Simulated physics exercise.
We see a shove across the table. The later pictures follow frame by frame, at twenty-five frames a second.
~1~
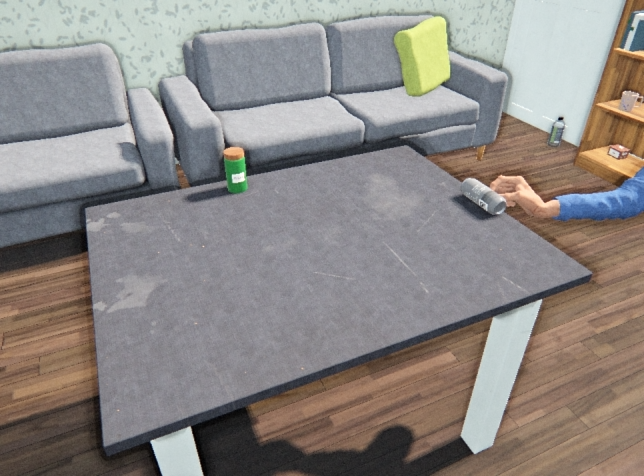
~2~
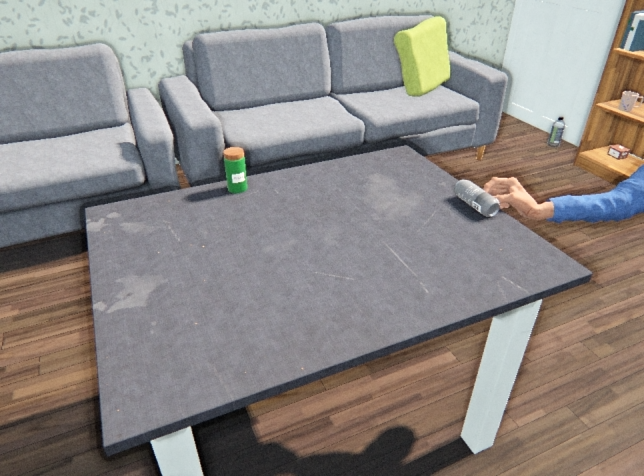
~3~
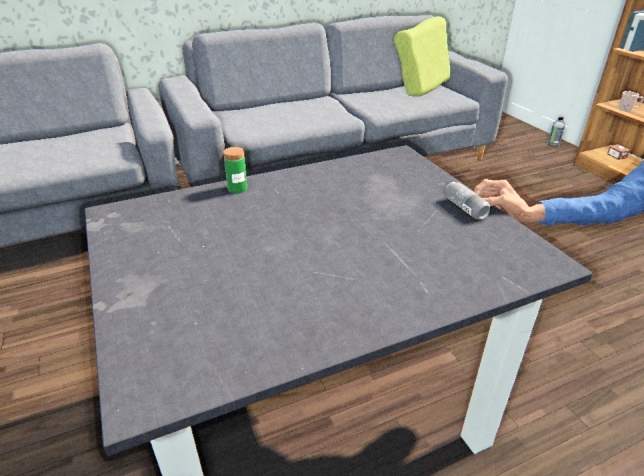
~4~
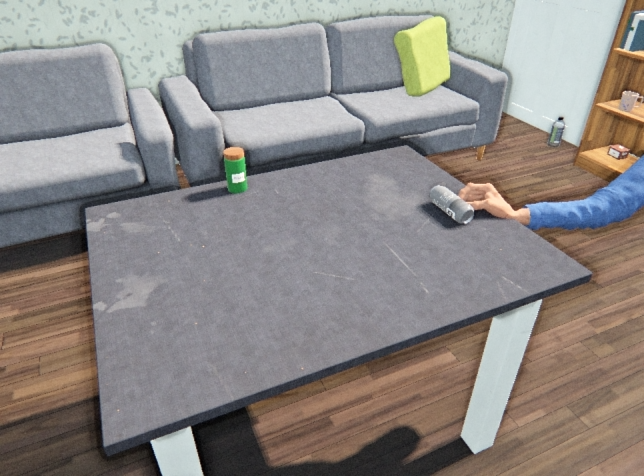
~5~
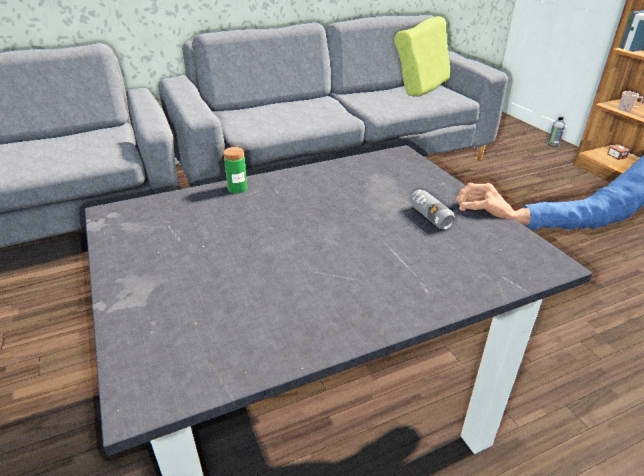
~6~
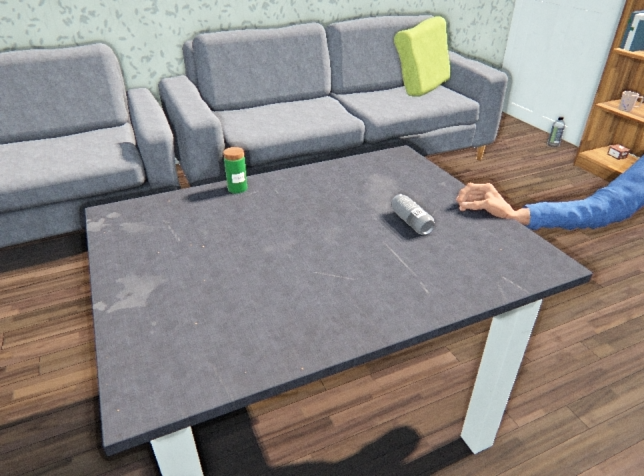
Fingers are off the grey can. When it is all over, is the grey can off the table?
The grey can drops to the floor.
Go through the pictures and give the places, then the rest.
Under the hand; grey can (483, 196), in the first frame.
Under the hand; grey can (477, 198), in the second frame.
Under the hand; grey can (467, 200), in the third frame.
Grey can (451, 204), in the fourth frame.
Grey can (432, 209) displaced about its own width, in the fifth frame.
Grey can (412, 214) displaced well along, in the sixth frame.
Then, 0.30 s past the last view, grey can displaced well along near (245, 256).
Then, 0.70 s past the last view, grey can now off the table.
Then, 1.10 s past the last view, things are still on the move.
Finally, off the table, grey can.
